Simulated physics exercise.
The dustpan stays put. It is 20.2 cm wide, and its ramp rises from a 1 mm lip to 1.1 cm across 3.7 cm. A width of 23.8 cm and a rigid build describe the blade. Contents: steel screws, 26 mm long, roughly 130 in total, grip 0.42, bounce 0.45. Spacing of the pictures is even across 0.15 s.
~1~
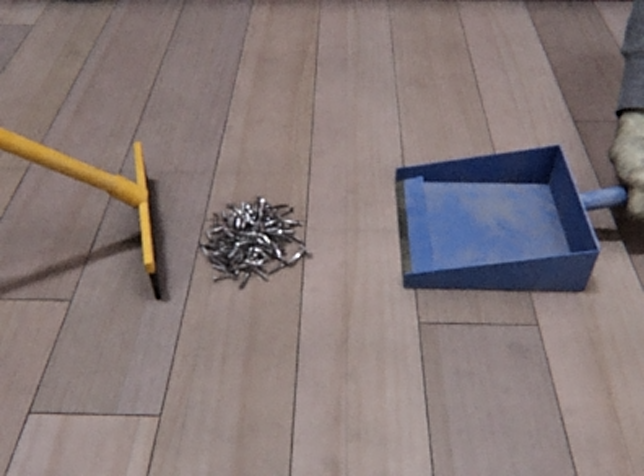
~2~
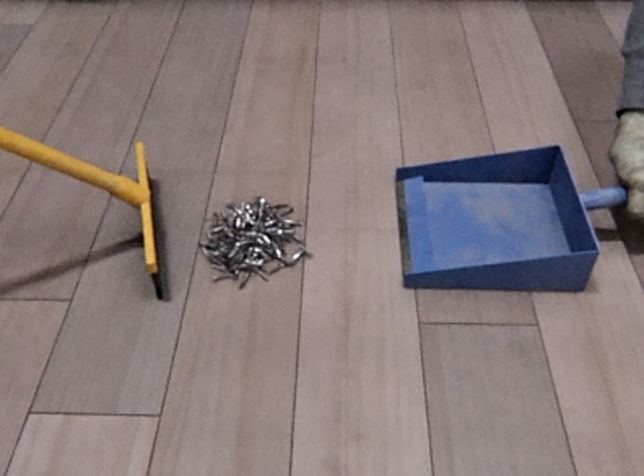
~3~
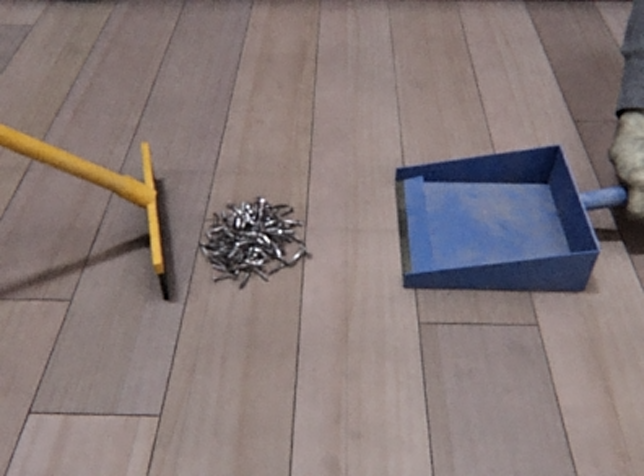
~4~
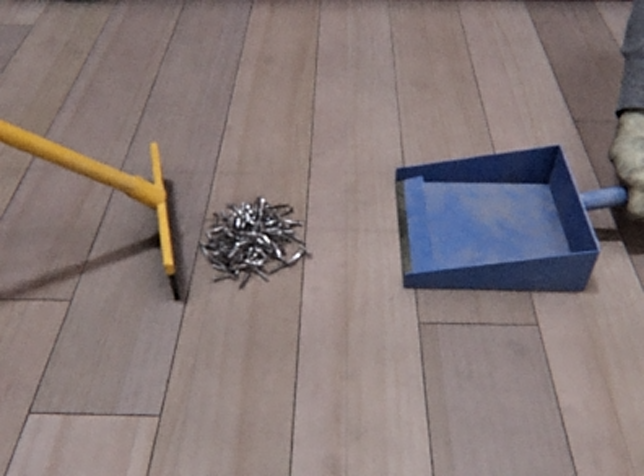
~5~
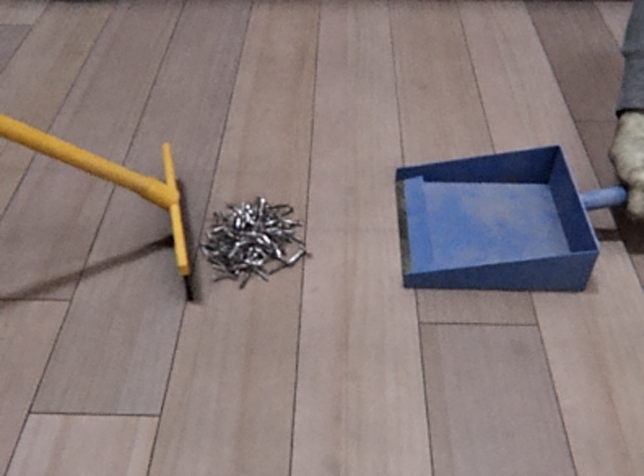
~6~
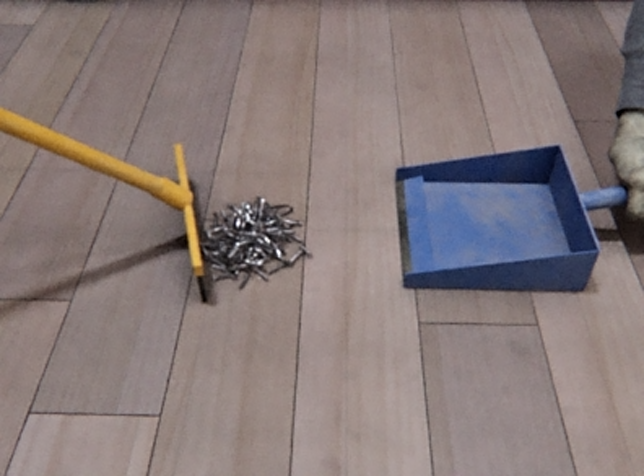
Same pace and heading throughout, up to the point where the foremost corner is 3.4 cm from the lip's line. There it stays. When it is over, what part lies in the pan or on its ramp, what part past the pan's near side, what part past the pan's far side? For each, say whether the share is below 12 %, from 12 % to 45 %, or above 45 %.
Pan: Below 12 %; near side: Below 12 %; far side: Below 12 %.
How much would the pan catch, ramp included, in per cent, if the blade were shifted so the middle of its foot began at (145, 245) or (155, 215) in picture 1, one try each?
I'd put it near 5 per cent for the first and near 10 per cent for the second.
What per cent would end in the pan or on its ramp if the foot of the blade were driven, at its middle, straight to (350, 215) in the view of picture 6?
Share caught: Approx. 10 %.
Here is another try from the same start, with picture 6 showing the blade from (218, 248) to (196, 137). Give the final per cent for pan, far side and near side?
Pan 25, far 20, near 5.
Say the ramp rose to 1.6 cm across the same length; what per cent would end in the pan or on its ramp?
Close to 5 per cent then.
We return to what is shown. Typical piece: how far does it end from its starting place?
Median: Approx. 16 cm.
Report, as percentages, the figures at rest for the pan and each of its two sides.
The pan ends at 5 per cent, the near side at 5 per cent and the far side at 0 per cent.
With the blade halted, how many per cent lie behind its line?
I'd put it near 0 in a hundred.
Then, 0.20 s after the last picture, middle of the blade 17 cm from the lip; 0 % over the lip, far side 0 %, near side 0 %.
Then, 0.32 s after the last picture, middle of the blade 10 cm from the lip; 0 % over the lip, far side 0 %, near side 0 %.
Then, 0.58 s after the last picture, middle of the blade 7 cm from the lip; 10 % over the lip, far side 0 %, near side 5 %.
In the end, pan 5 %, near side 5 %, far side 0 %, in front of the lip or behind the blade 85 %.
